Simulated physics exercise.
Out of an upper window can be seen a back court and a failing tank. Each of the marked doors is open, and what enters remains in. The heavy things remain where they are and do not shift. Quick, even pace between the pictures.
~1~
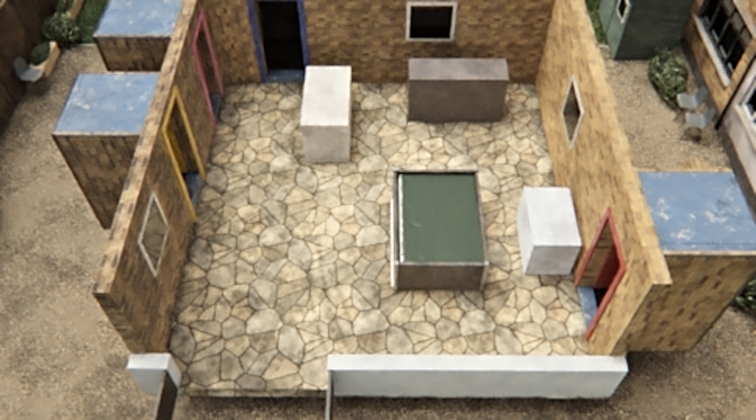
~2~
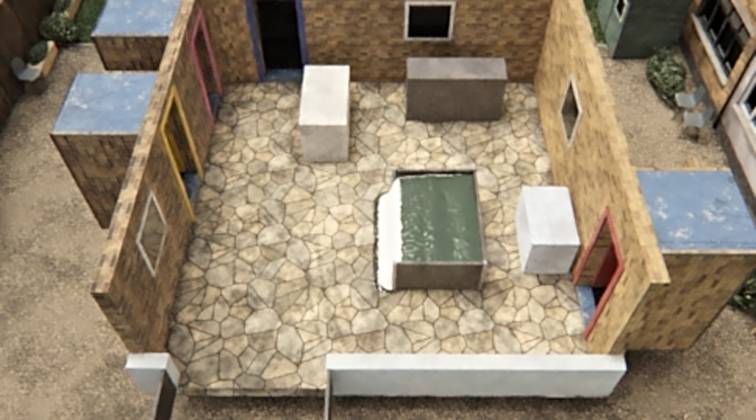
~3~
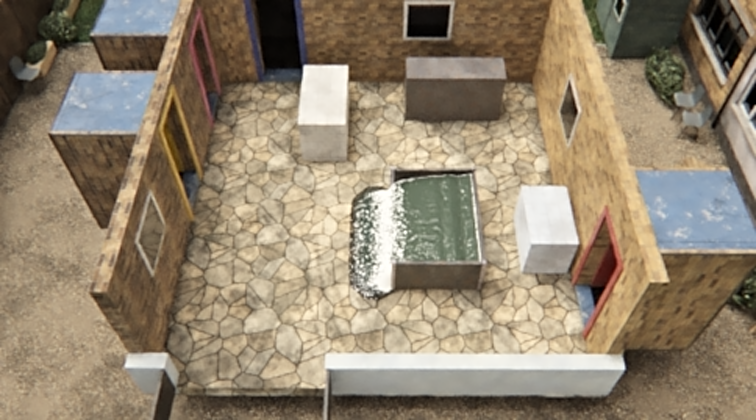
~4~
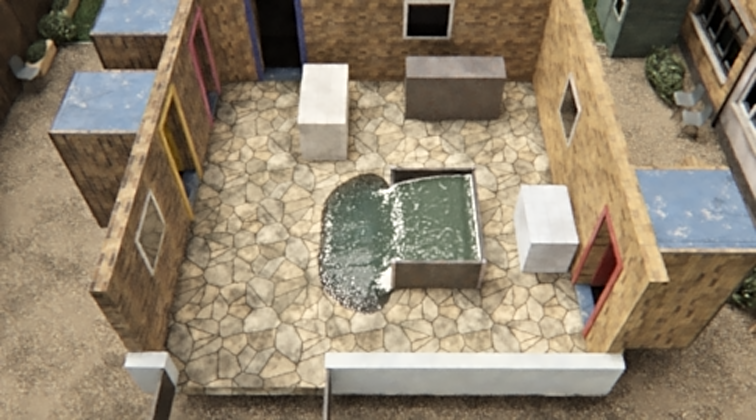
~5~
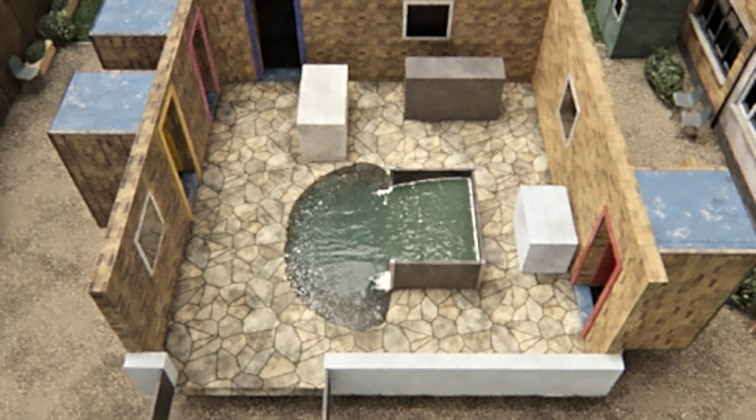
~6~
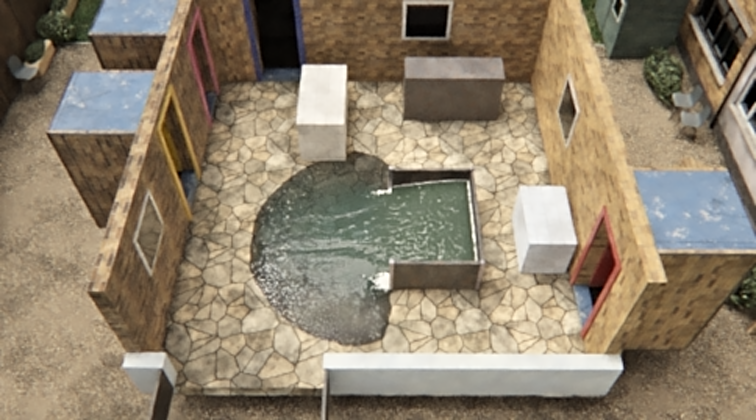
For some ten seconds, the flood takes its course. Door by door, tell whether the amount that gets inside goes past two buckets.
The pink door will let in an allowed amount; the red door will let in an allowed amount; the blue door will let in an allowed amount; the yellow door will let in an allowed amount.
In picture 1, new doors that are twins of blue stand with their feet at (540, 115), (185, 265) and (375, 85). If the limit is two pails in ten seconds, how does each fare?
Falls short; exceeds the limit; falls short.
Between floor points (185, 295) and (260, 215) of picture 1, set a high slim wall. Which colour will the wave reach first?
That would be the yellow-painted one.
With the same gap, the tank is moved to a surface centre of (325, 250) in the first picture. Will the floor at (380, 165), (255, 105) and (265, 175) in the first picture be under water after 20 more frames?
Points in order: Not reached; inundated; inundated.
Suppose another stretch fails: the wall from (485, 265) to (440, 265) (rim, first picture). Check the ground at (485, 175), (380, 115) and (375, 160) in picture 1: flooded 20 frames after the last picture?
Unwetted, unwetted, unwetted.
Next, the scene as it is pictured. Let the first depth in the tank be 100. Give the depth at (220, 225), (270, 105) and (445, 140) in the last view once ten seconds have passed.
Estimated readings in sequence: 8, 8, 0 percent.
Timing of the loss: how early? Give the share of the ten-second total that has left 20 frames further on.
My figure: 30 percent.
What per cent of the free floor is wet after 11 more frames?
Share estimate: About 45 per cent.
A moment on, water covers 40 % of the floor; the pink door not reached, the red door not reached, the blue door not reached, the yellow door wet at the sill, nothing in.
Next, water covers 45 % of the floor; the pink door wet at the sill, nothing in, the red door not reached, the blue door not reached, the yellow door wet at the sill, nothing in.
Then, water covers 50 % of the floor; the pink door wet at the sill, nothing in, the red door not reached, the blue door wet at the sill, nothing in, the yellow door wet at the sill, nothing in.
Later, water covers 60 % of the floor; the pink door under two buckets in, the red door not reached, the blue door wet at the sill, nothing in, the yellow door wet at the sill, nothing in.
In the end, water covers 85 % of the floor; the pink door under two buckets in, the red door not reached, the blue door wet at the sill, nothing in, the yellow door wet at the sill, nothing in.
